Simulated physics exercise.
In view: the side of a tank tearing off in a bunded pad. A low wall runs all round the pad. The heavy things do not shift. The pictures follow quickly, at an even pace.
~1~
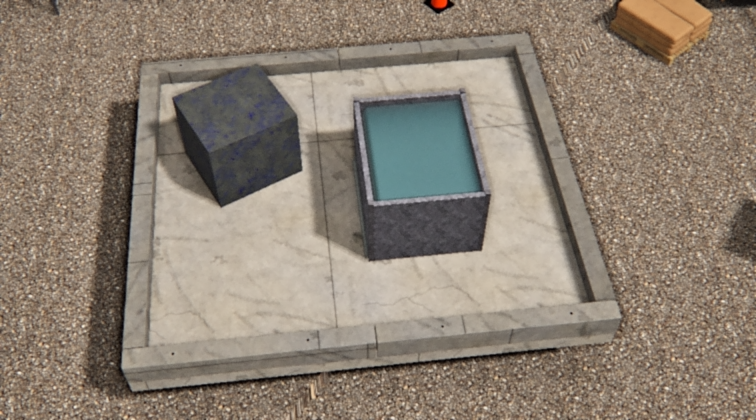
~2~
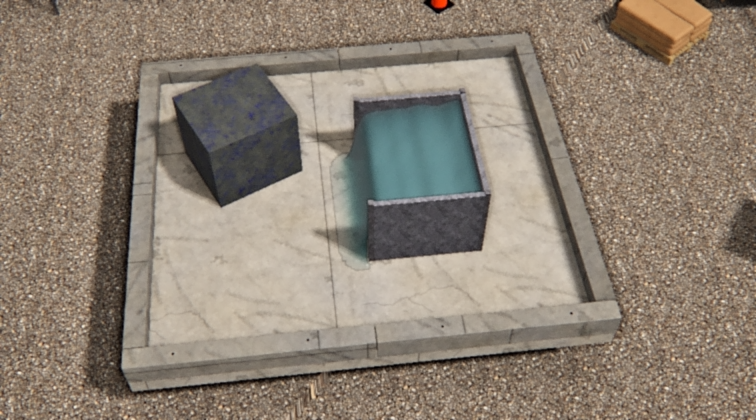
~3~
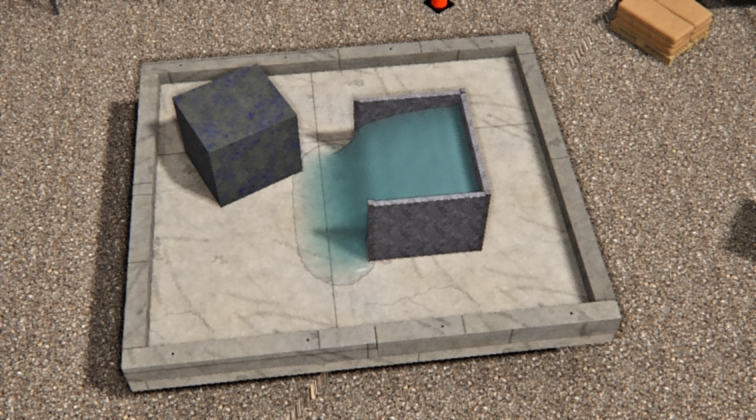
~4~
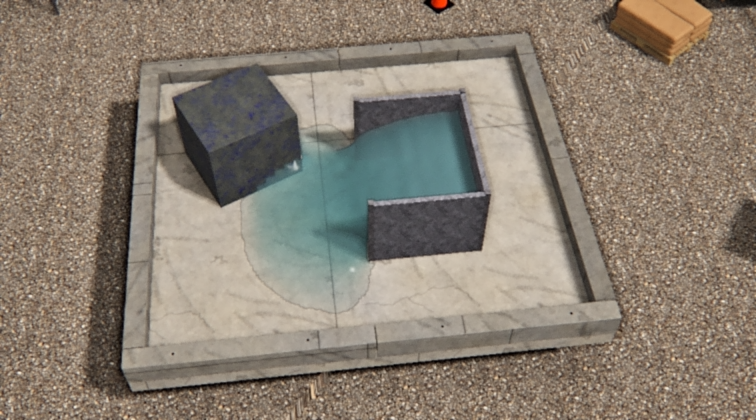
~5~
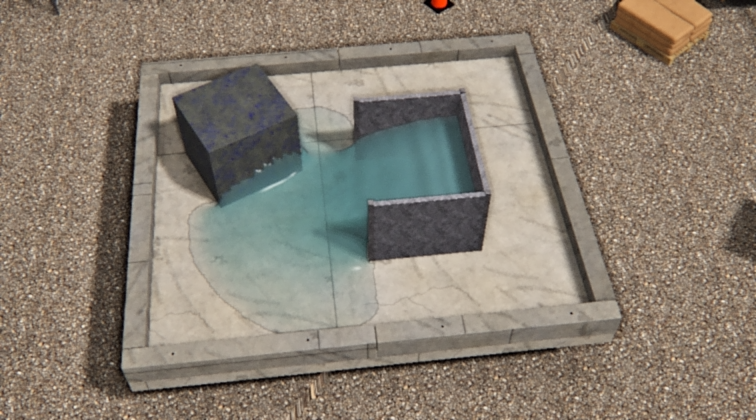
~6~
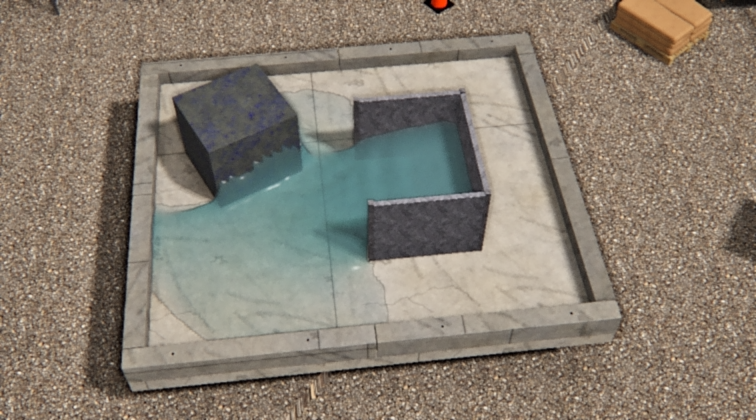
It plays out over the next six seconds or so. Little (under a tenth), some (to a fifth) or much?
The share lost is above a fifth.
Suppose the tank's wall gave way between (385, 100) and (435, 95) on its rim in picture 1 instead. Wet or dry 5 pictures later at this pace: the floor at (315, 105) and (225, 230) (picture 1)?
As listed: Flooded, no water.
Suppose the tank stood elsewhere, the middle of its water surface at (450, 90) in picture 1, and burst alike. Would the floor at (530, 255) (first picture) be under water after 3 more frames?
Verdict: Free of water.
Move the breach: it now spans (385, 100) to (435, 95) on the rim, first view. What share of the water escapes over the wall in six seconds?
I make it 16 per cent.
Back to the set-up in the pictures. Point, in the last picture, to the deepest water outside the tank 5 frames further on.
Roughly at (152, 313).
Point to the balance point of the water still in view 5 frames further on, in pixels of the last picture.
Around (303, 218).
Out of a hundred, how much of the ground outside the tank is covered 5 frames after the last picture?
Some 50 per cent.
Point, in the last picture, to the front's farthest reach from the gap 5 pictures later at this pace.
Near (162, 89).
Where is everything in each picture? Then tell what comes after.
Still water in the tank at (419, 150), in the first picture.
The front is at (366, 266), out from the gap at (366, 186), in the second picture.
The front is at (325, 274), out from the gap at (366, 190), in the third picture.
The front is at (290, 295), out from the gap at (366, 193), in the fourth picture.
The front is at (196, 237), out from the gap at (366, 194), in the fifth picture.
Water pours out at (366, 195) and has run to (154, 282), in the sixth picture.
A moment on, water covers 40 % of the floor; the low wall has let 1 % over.
Next, water covers 45 % of the floor; the low wall has let 5 % over.
Then, water covers 55 % of the floor; the low wall has let 21 % over.
Later, water covers 75 % of the floor; the low wall has let 23 % over.
In the end, water covers 85 % of the floor; the low wall has let 23 % over.
